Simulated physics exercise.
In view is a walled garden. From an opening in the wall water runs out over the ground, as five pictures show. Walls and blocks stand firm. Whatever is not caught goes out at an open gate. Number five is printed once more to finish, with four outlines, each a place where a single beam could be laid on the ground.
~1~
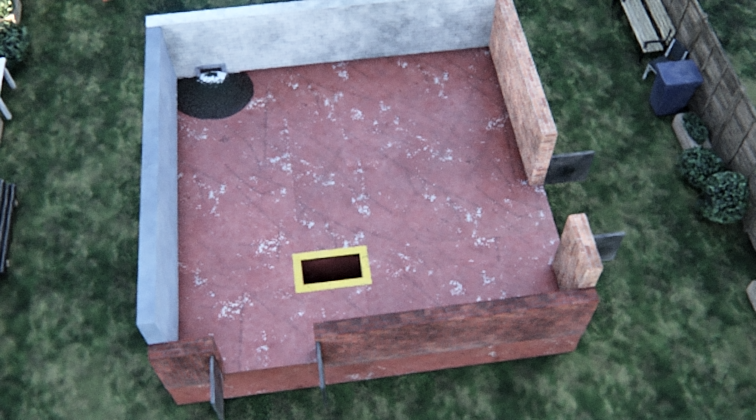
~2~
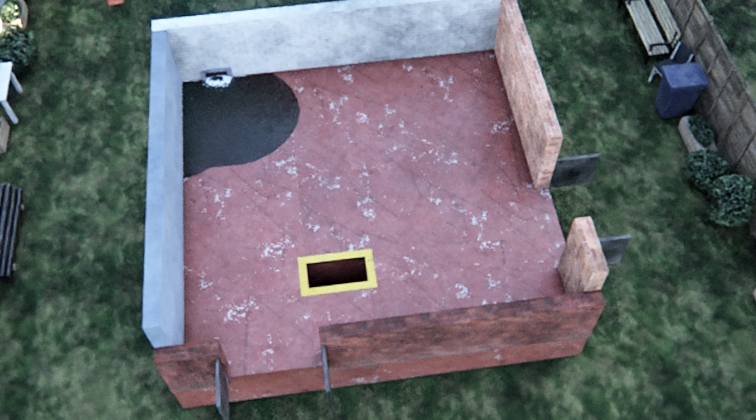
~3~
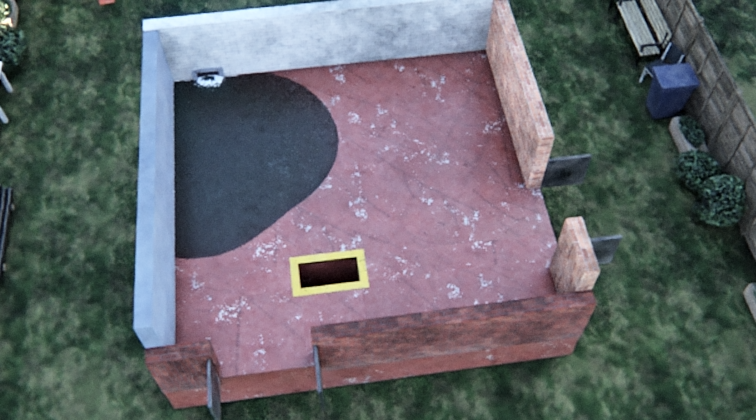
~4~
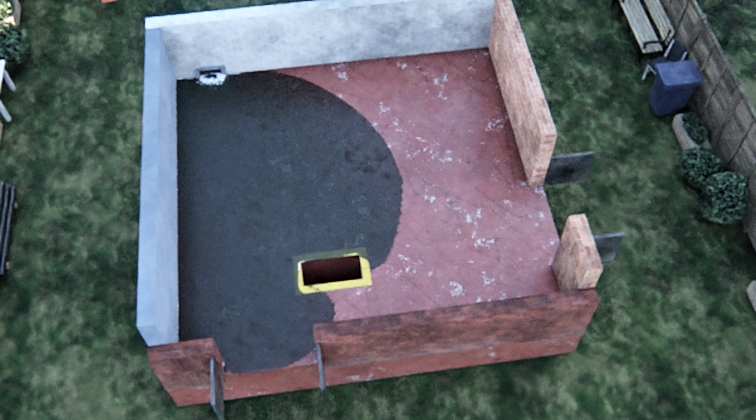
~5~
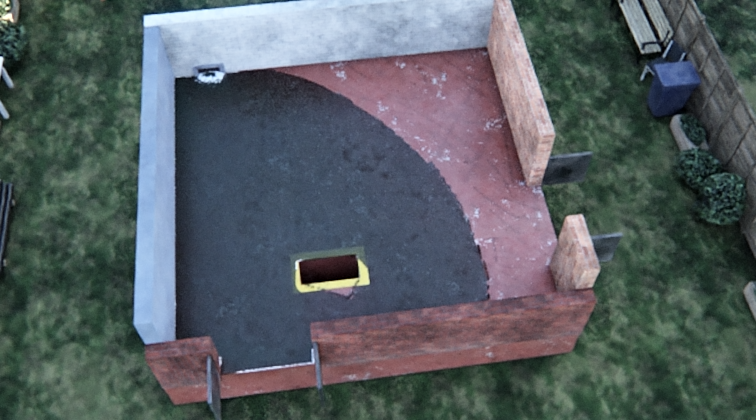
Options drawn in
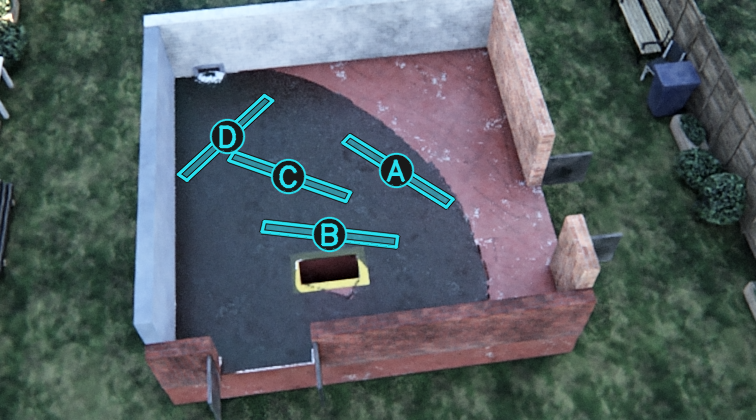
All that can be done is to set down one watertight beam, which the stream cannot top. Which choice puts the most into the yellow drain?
Use spot A.
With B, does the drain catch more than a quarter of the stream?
No, it does not.
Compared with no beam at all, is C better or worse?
Spot C is worse.
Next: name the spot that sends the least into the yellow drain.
The answer is B.
In cyan, A from (346, 139) to (449, 203); B from (263, 226) to (396, 241); C from (231, 156) to (348, 196); D from (182, 177) to (268, 98).
With A, about 36 % of the stream goes into the yellow drain, about 63 % out by the gates.
With B, about 15 % of the stream goes into the yellow drain, about 84 % out by the gates.
With C, about 22 % of the stream goes into the yellow drain, about 77 % out by the gates.
With D, about 20 % of the stream goes into the yellow drain, about 79 % out by the gates.
